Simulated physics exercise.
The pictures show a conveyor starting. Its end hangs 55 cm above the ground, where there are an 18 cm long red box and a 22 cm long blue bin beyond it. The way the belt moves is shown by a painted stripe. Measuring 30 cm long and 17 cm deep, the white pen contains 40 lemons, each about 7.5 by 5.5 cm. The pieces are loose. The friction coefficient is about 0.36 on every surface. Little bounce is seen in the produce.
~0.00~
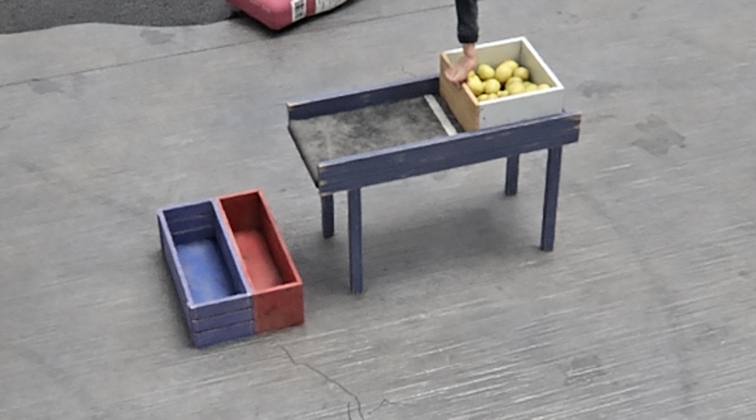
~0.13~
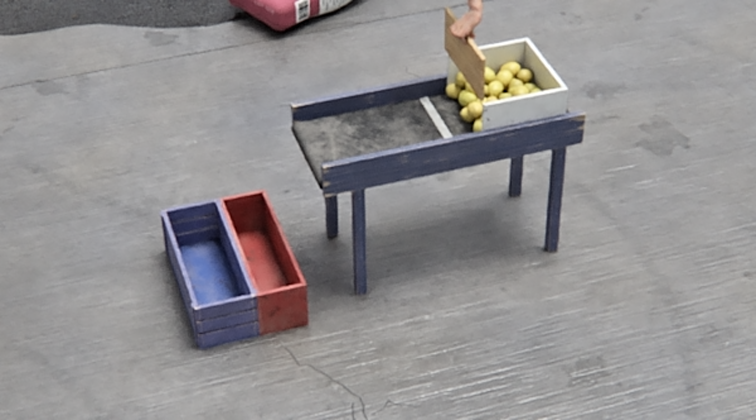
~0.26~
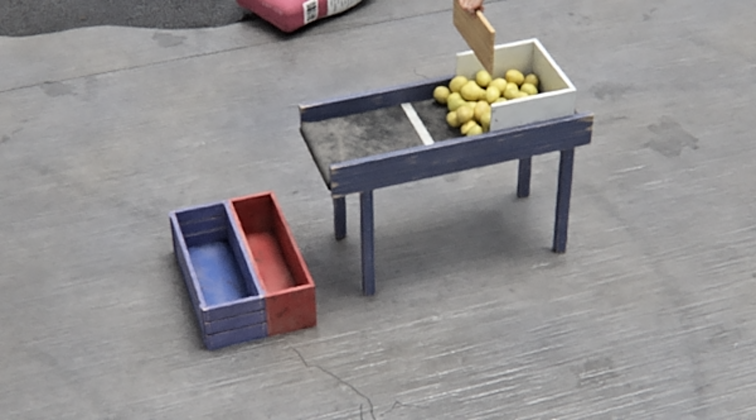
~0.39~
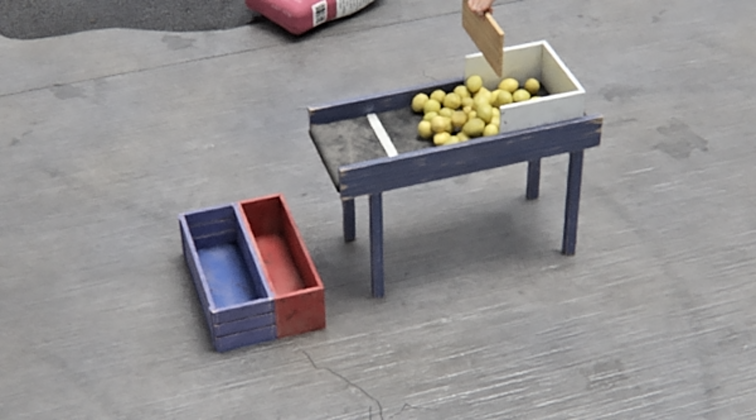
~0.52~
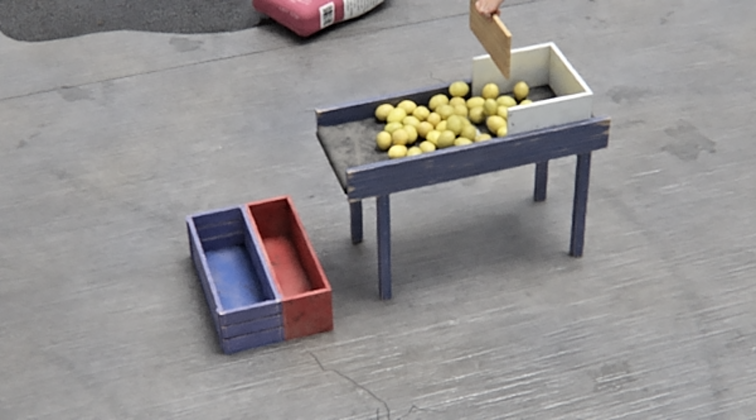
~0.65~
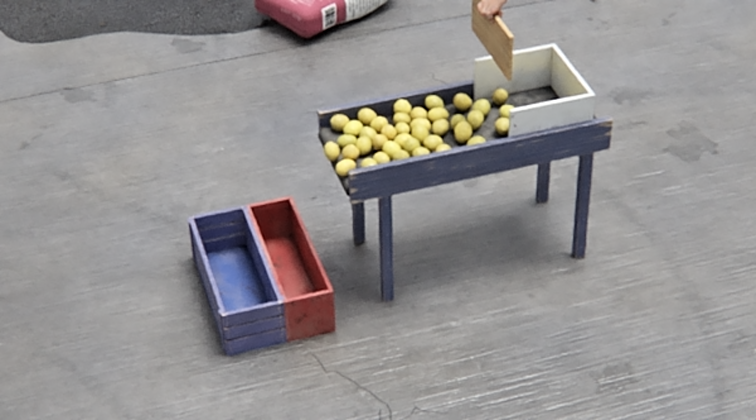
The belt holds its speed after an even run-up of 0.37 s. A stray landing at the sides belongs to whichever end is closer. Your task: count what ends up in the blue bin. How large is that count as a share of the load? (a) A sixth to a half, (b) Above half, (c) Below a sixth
Above half.
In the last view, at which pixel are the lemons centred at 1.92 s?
Near (238, 285).
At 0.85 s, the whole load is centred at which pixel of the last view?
Estimated centre in the last picture: (333, 150).
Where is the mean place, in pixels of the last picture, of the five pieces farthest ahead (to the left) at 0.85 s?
The five leading pieces sit around (264, 203).
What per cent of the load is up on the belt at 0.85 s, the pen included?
It comes to about 50 per cent.
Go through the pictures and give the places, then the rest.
In the first picture (we follow the rim corner now nearest the camera), white pen at (479, 104); blue bin at (195, 306); belt has run 0 cm; nothing out yet.
In the second picture, white pen at (483, 105); belt has run 3 cm.
In the third picture, white pen at (491, 105); belt has run 14 cm; 7 out, the lowest lemon at (470, 128).
In the fourth picture, white pen at (500, 108); belt has run 30 cm; 21 out, the lowest lemon at (464, 141).
In the fifth picture, white pen at (508, 109); belt has run 50 cm; 30 out, the lowest lemon at (427, 150).
In the sixth picture, white pen at (510, 111); blue bin at (226, 314); belt has run 69 cm; 36 out, the lowest lemon at (382, 161).
After 0.85 s, 20 on the belt and 20 in the air.
After 1.11 s, 20 in the blue bin, 6 on the belt and 14 in the air.
After 1.46 s, 35 in the blue bin, 1 on the belt and 4 in the air.
Outcome (at 1.92 s), 1 in the red box and 39 in the blue bin. Asked share, 39 of 40, 98 per cent.
